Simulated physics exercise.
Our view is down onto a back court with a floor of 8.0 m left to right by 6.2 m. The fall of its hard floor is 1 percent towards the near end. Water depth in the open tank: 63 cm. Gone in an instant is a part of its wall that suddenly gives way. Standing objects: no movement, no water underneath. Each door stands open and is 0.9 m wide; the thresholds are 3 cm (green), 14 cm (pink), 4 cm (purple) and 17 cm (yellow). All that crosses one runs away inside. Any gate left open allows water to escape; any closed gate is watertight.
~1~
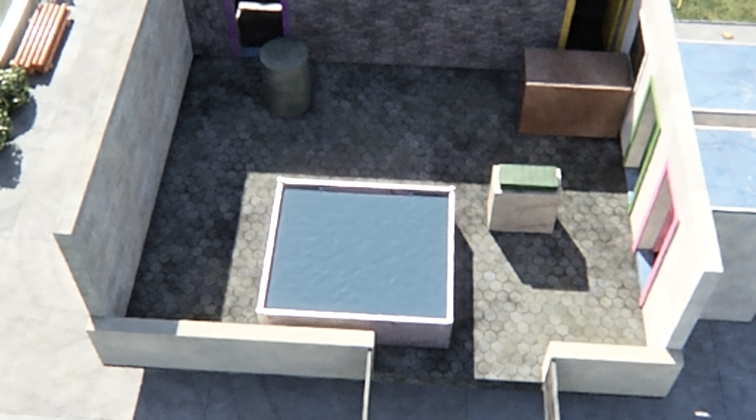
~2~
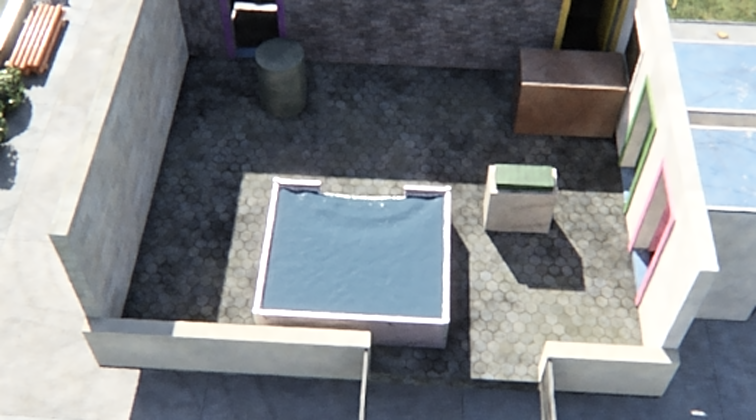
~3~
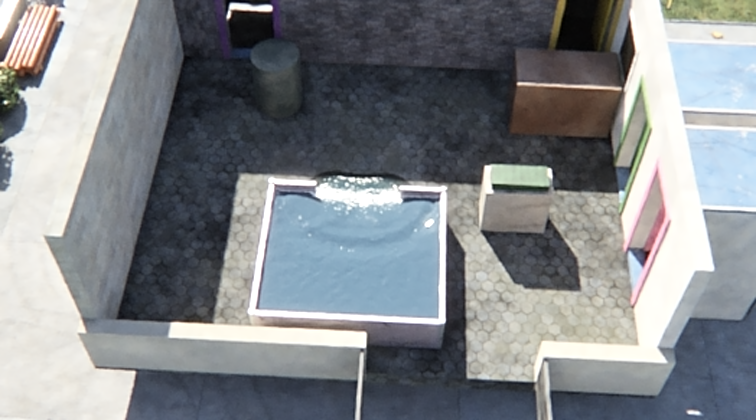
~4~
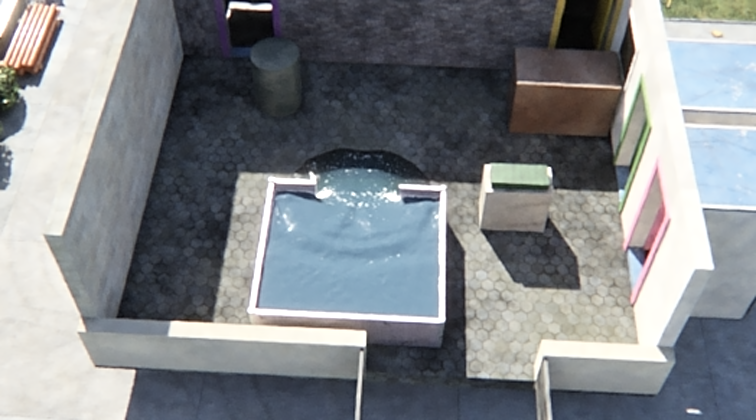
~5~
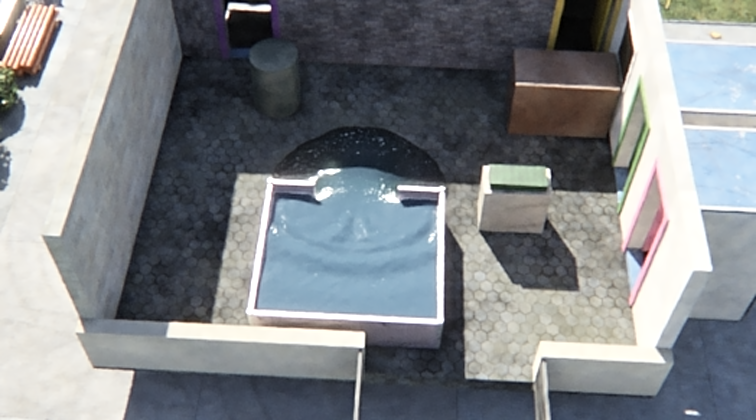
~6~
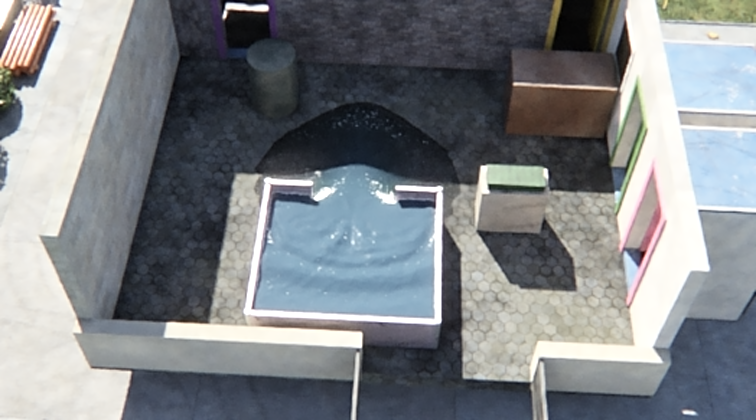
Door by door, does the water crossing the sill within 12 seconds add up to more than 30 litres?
Green door: Above the limit. Pink door: Beneath the limit. Purple door: Above the limit. Yellow door: Above the limit.
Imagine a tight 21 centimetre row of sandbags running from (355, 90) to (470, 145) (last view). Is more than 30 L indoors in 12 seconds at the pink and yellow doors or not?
Then the pink door is short of it and the yellow door is short of it.
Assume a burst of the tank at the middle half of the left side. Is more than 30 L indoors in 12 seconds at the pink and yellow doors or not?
Short answer, against that limit: Pink is fine, yellow is fine.
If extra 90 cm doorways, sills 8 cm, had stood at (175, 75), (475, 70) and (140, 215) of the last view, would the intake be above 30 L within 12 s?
In sequence the answers are more than that, more than that and less than that.
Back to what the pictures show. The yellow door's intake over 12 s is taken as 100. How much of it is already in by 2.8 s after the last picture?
About 0 per cent.
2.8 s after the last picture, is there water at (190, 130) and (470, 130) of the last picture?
I'd call them drenched and then drenched.
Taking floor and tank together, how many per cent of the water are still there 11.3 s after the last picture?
Near 90 in a hundred is still there.
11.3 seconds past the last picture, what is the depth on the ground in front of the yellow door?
About 6.0 centimetres.
Then, 0.7 s after the last picture water covers 25 % of the floor and is deepest (36 cm) near (359, 204); green door not reached, pink door not reached, purple door not reached, yellow door not reached.
Then, 1.5 s after the last picture water covers 35 % of the floor and is deepest (33 cm) near (321, 73); green door not reached, pink door not reached, purple door 6 cm at the sill, 0 L in, yellow door not reached.
Then, 2.8 s after the last picture water covers 45 % of the floor and is deepest (34 cm) near (599, 79); green door not reached, pink door not reached, purple door 8 cm at the sill, 6 L in, yellow door 16 cm at the sill, 0 L in.
Then, 6.3 s after the last picture water covers 85 % of the floor and is deepest (22 cm) near (572, 99); green door 4 cm at the sill, 1 L in, pink door 5 cm at the sill, 0 L in, purple door 10 cm at the sill, 43 L in, yellow door 22 cm at the sill, 82 L in.
Then, 11.3 s after the last picture water covers 100 % of the floor and is deepest (16 cm) near (107, 345); green door 10 cm at the sill, 79 L in, pink door 4 cm at the sill, 0 L in, purple door 6 cm at the sill, 78 L in, yellow door 6 cm at the sill, 92 L in.
